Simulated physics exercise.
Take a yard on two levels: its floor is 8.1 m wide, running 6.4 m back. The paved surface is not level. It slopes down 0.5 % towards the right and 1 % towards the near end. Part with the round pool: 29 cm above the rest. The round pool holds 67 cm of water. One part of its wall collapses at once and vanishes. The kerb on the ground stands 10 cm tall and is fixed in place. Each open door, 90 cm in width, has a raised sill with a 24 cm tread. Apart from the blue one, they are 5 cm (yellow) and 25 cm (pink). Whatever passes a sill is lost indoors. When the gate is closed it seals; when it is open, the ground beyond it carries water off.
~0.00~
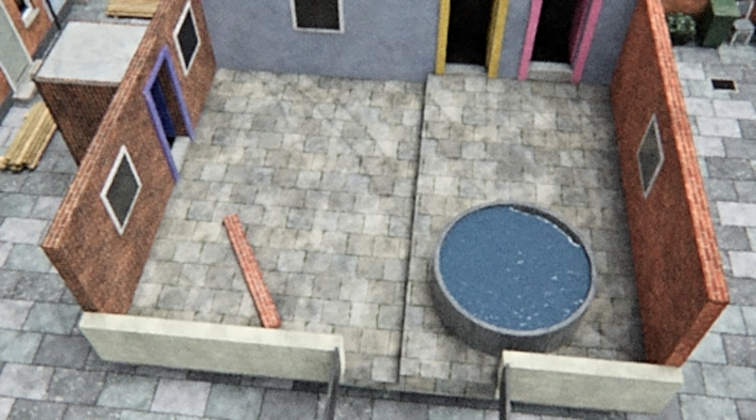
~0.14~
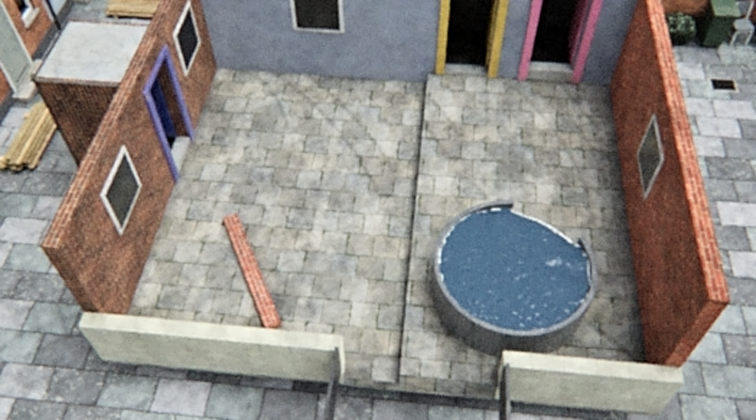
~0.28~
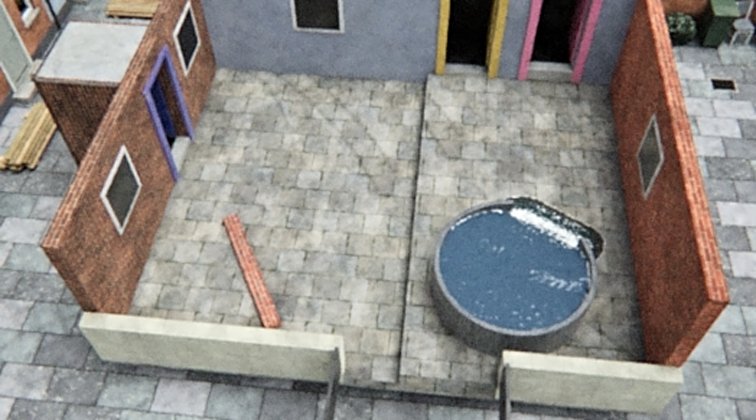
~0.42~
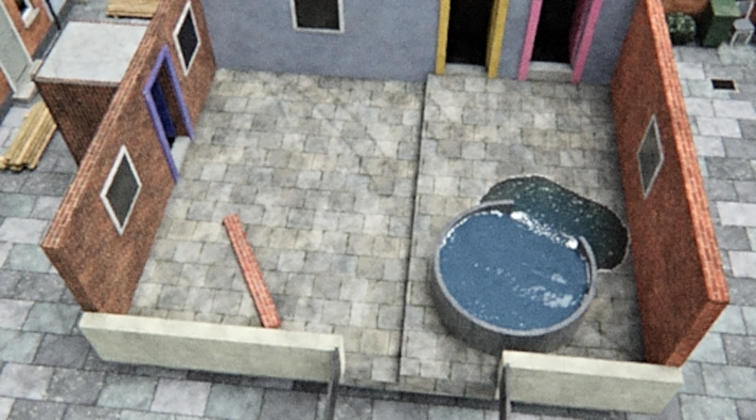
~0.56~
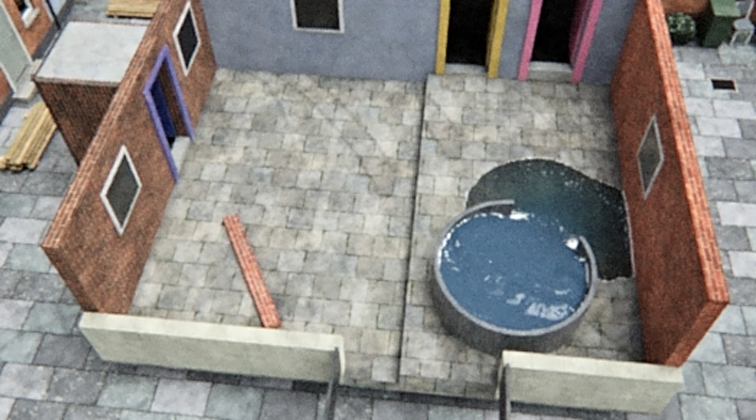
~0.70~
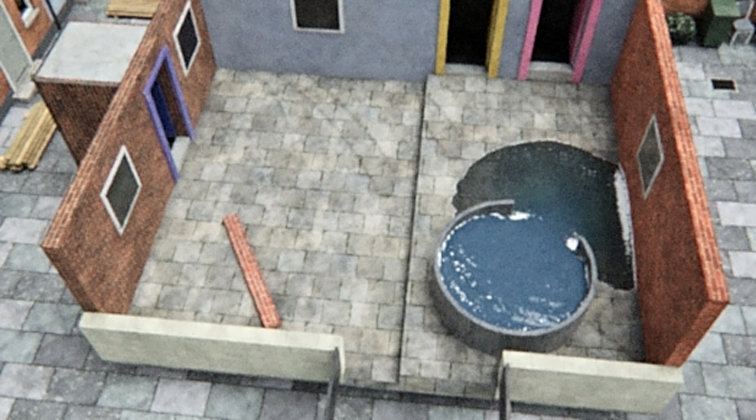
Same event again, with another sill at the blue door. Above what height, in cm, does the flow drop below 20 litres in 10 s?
About 6 cm.
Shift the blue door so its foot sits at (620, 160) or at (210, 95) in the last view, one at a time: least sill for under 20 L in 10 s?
In turn: About 17 cm, about 9.5 cm.
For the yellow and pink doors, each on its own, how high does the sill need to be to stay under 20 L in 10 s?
About 8.5 cm at yellow and 27 cm at pink.
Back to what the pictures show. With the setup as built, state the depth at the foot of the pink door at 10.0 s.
Lab note: Depth approx. 5.5 cm.
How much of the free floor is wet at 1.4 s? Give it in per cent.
Close to 20 per cent is wet.
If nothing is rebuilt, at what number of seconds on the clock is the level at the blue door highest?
I'd say near 5.5 seconds.
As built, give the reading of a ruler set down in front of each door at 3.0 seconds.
Yellow door 13 cm, blue door 0 cm, pink door 32 cm.
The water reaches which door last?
The blue door.
After 1.4 s water covers 20 % of the floor, deepest (34 cm) near (617, 207); it has not reached the blue door.
After 3.0 s water covers 30 % of the floor, deepest (36 cm) near (593, 92); it has not reached the blue door.
After 10.0 s water covers 95 % of the floor, deepest (13 cm) near (123, 330); 7 cm at the blue door, 0 litres in over its 13 cm sill.
At the blue door as built, the water arrived by 5.4 s and peaked near 10 cm at 5.6 s.
Run again over the same 10 s with other heights there, 30 litres in over 5 cm, 12 litres over 7 cm. The limit of 20 litres is kept from about 6 cm up.
